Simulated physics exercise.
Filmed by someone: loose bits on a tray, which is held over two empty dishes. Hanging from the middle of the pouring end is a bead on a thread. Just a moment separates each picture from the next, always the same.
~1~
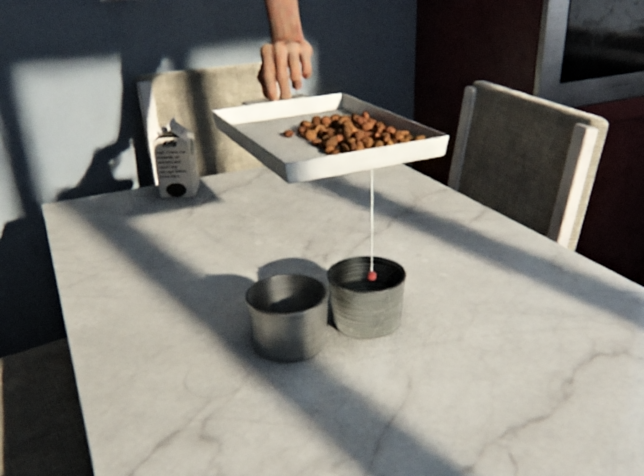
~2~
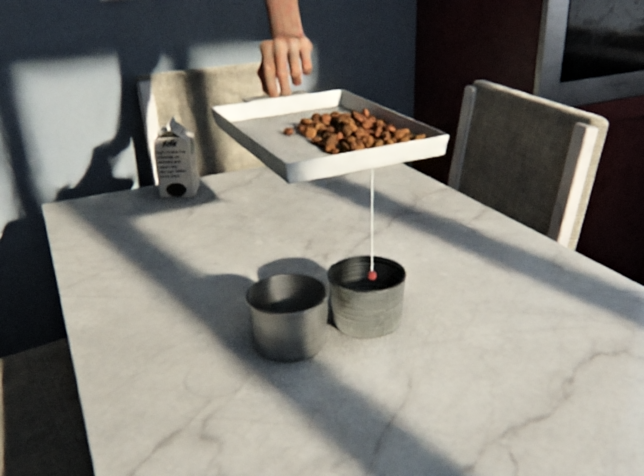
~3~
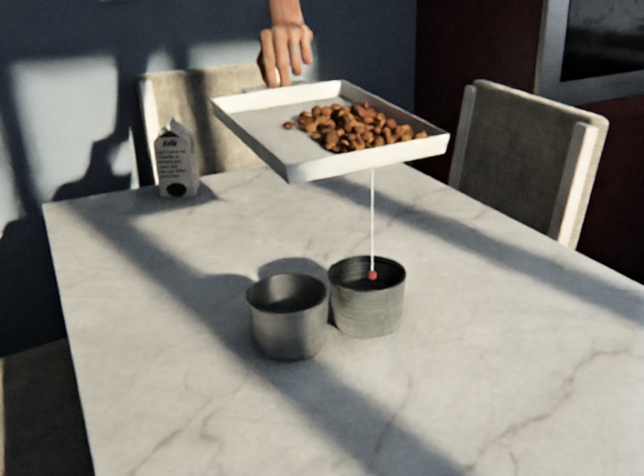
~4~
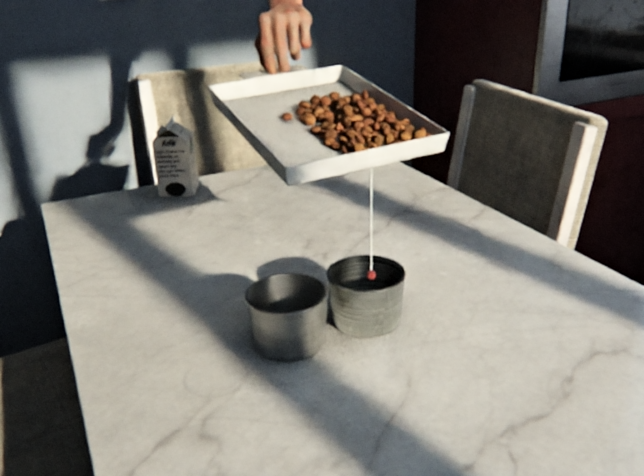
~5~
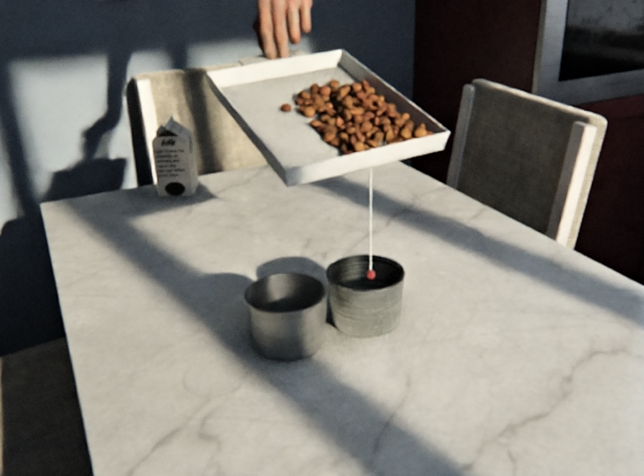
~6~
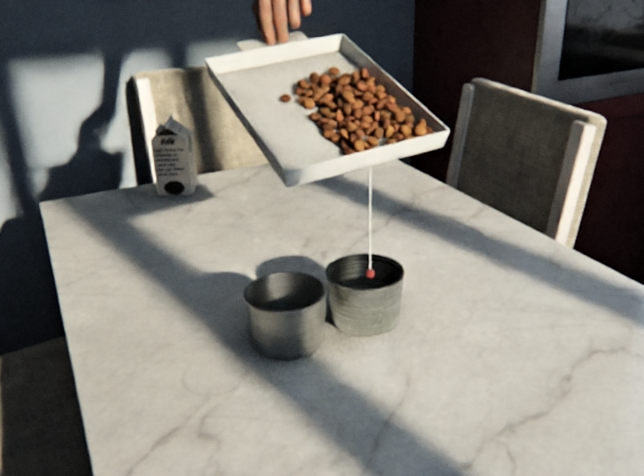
A hand tilts a white tray of brown kibble above two empty gray dishes.
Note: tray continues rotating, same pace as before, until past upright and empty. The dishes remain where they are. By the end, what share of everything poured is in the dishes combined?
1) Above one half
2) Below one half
Answer: 2.
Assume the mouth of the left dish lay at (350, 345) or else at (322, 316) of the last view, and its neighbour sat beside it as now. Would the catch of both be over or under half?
For the two tries in order: Not as much as half, exceeding half.
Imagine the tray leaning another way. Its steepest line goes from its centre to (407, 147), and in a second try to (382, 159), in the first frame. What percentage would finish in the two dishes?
The first comes to 0 %, while the second comes to 0 %.
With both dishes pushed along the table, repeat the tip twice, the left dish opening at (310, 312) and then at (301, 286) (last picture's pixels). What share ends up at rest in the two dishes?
Around 50 % followed by around 0 %.
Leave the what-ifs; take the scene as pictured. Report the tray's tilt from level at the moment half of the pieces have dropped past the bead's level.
Near 105 degrees.
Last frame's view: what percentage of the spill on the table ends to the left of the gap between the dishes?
30 in a hundred, roughly.
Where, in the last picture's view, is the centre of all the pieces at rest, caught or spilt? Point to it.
Near pixel (356, 378).
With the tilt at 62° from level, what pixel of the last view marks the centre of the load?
At about (353, 141).
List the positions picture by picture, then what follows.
Corners of the pouring end (287, 162) and (445, 135), level; middle of the load (356, 138), bits of dog kibble; left dish (304, 332); right dish (385, 309); bead on its thread (372, 276), in the first picture.
Corners of the pouring end (287, 163) and (445, 135), level; middle of the load (356, 137), in the second picture.
Corners of the pouring end (288, 164) and (446, 134), tipped barely, lowest at the left corner; middle of the load (357, 132), in the third picture.
Corners of the pouring end (287, 166) and (445, 132), tipped a little, lowest at the left corner; middle of the load (356, 126), in the fourth picture.
Corners of the pouring end (287, 168) and (446, 131), tipped a little, lowest at the left corner; middle of the load (356, 120), in the fifth picture.
Corners of the pouring end (287, 170) and (446, 129), tipped clearly, lowest at the left corner; middle of the load (367, 113); left dish (302, 330); right dish (384, 307), in the sixth picture.
Just after the last frame, tray tipped steeply; almost all on the tray; just a few in the air.
A moment on, tray tipped past a quarter turn; roughly half on the tray; roughly a third outside both; roughly a quarter in the air.
Further on, tray tipped past a quarter turn; just a few in the left dish; just a few in the right dish; almost all outside both.
When it is over, tray tipped past a quarter turn; just a few in the left dish; just a few in the right dish; almost all outside both.
